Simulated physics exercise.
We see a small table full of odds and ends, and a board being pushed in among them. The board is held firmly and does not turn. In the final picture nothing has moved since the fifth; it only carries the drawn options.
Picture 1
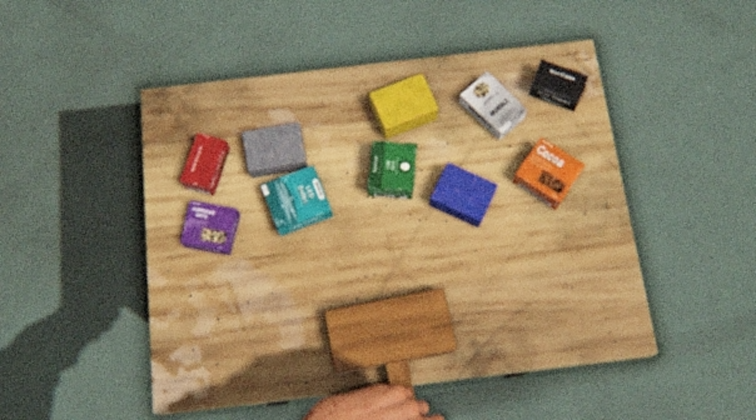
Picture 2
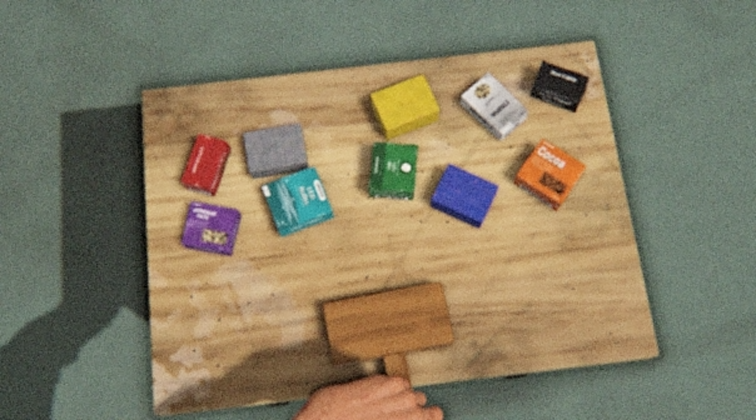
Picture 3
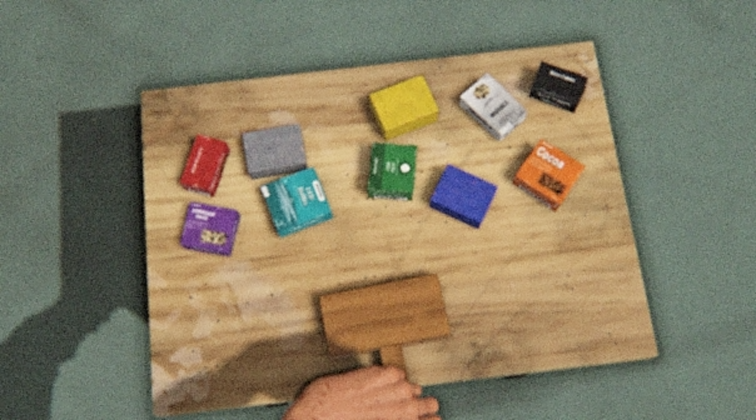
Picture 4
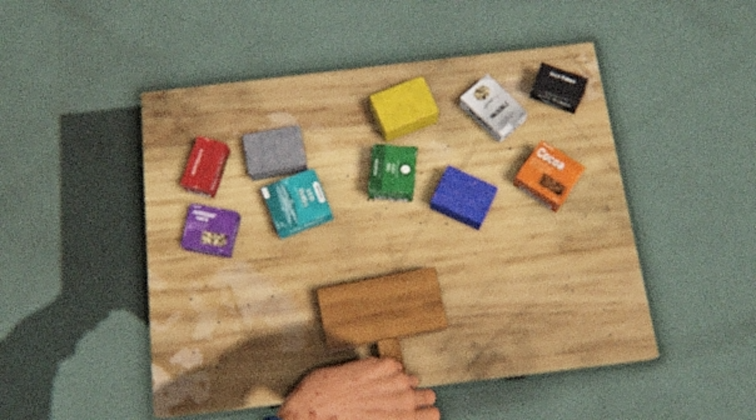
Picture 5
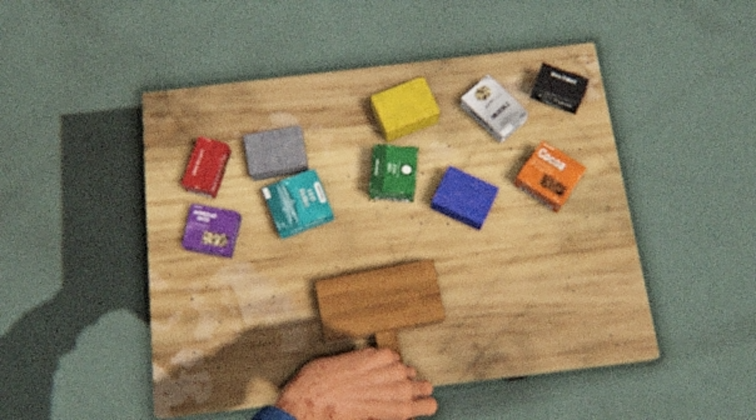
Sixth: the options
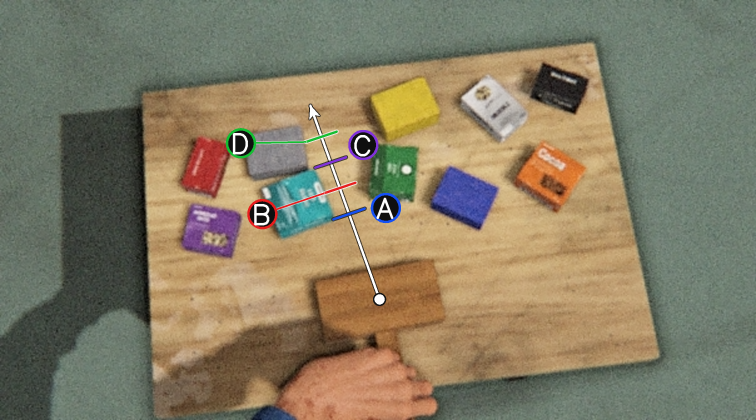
At the start, a hand holds a wooden board at the bottom edge of a small table scattered with colourful little boxes and blocks. The hand then slides the board slowly a short way up and slightly left, without turning it, while the packets and blocks above stay in place, untouched.
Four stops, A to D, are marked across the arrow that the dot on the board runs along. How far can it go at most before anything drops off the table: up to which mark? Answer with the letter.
Stop at C.
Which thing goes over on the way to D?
The grey block.
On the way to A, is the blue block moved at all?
By then, no.
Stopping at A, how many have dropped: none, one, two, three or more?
In all, none.
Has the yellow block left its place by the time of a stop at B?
Yes.
On the marked copy, A at (349, 214); B at (340, 188); C at (331, 163); D at (322, 137); the arrow from (380, 299) to (310, 106); the white dot at (380, 299).
With C. Early on, board (361, 251); black packet (559, 89); yellow block (405, 110).
Further on, board (344, 203); yellow block (404, 97); grey block (266, 120).
At the end, board (332, 167); grey block (256, 87); yellow block (405, 72); nothing has fallen.
As for the rest, A is safe but short; B is safe but short; D drops the grey block.
